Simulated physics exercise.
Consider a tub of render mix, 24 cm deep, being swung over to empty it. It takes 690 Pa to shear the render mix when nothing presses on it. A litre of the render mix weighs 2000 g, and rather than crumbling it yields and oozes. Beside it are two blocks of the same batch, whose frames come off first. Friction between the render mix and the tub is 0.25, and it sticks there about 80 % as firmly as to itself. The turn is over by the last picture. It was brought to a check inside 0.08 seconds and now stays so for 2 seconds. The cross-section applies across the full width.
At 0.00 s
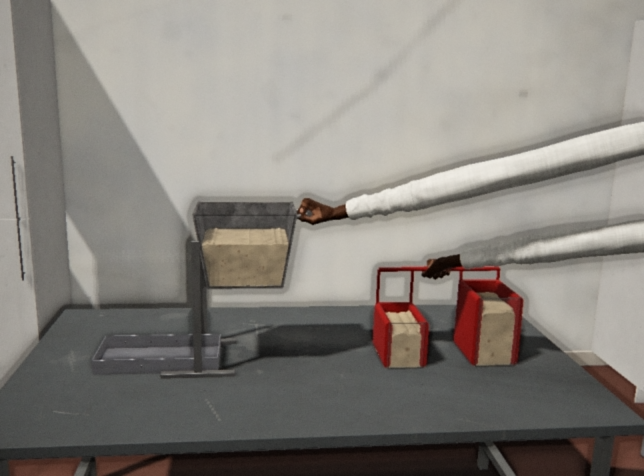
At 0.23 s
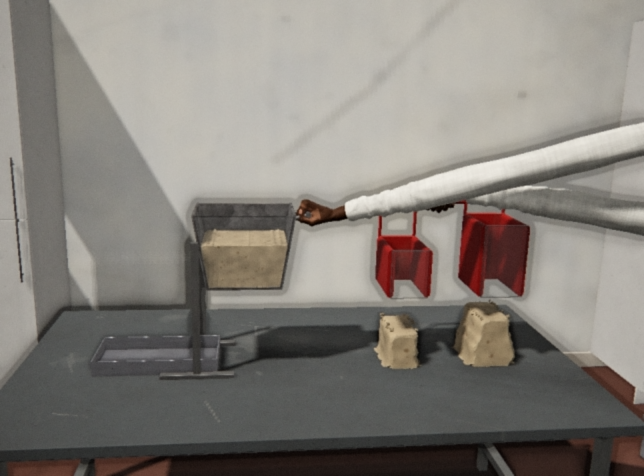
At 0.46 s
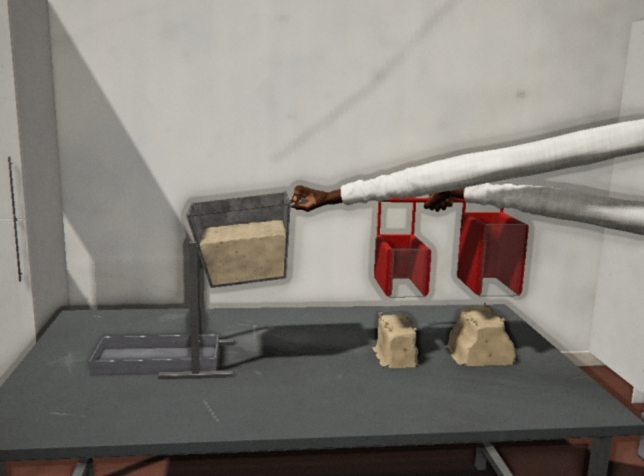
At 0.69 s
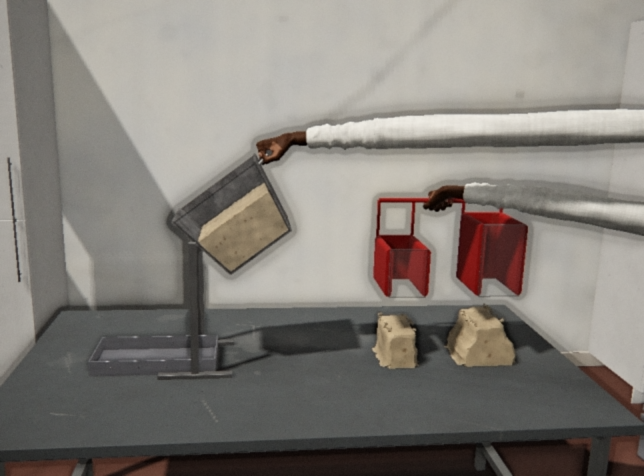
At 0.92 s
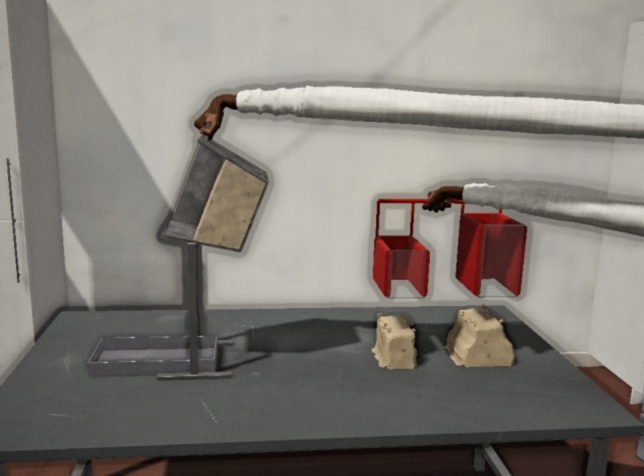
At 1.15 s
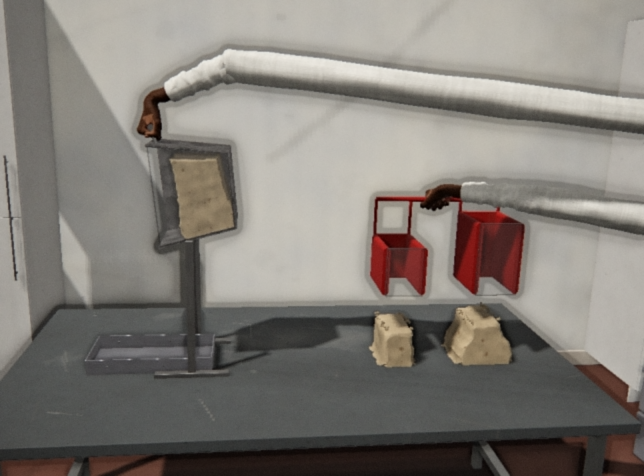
Two hands lift red molds off two tan blocks, then turn a gray tub sideways.
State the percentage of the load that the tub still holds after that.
The tub still holds roughly 45 %.
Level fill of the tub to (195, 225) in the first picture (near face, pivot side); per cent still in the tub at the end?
In that case, around 30 percent.
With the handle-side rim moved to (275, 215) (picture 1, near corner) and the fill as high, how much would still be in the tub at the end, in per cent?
Roughly 65 %.
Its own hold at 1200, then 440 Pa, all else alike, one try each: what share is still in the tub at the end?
Respectively 45 % and 35 %.
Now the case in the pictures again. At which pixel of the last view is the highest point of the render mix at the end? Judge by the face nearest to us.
Somewhere near (207, 209) in the last view.
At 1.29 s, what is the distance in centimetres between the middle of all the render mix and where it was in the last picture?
Displacement noted: Approx. 8 cm... about that.
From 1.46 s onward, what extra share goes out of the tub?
Load share from then on: Near 5 %.
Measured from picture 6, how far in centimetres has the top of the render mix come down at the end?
16 cm.
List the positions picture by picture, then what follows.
The first picture shows handle-side rim at (294, 214), tilt 0 degrees; crest of the render mix at (267, 243); block heights 13 cm, 21 cm (left to right).
The second picture shows handle-side rim at (293, 216), tilt 0 degrees; crest of the render mix at (266, 245); block heights 13 cm, 18 cm (left to right).
The third picture shows handle-side rim at (288, 203), tilt 7 degrees; crest of the render mix at (281, 234); block heights 13 cm, 16 cm (left to right).
The fourth picture shows handle-side rim at (254, 163), tilt 37 degrees; crest of the render mix at (265, 193); block heights 13 cm, 16 cm (left to right).
The fifth picture shows handle-side rim at (198, 142), tilt 69 degrees; crest of the render mix at (225, 162); block heights 13 cm, 16 cm (left to right).
The sixth picture shows handle-side rim at (146, 147), tilt 95 degrees; crest of the render mix at (210, 160); block heights 13 cm, 16 cm (left to right).
After 1.29 s, the tub is at 95 degrees and holds 97 %.
After 1.46 s, the tub is at 95 degrees and holds 51 %.
After 1.63 s, the tub is at 95 degrees and holds 45 %.
After 1.80 s, the tub is at 95 degrees and holds 45 %.
After 3.15 s, the tub is at 95 degrees and holds 45 %.
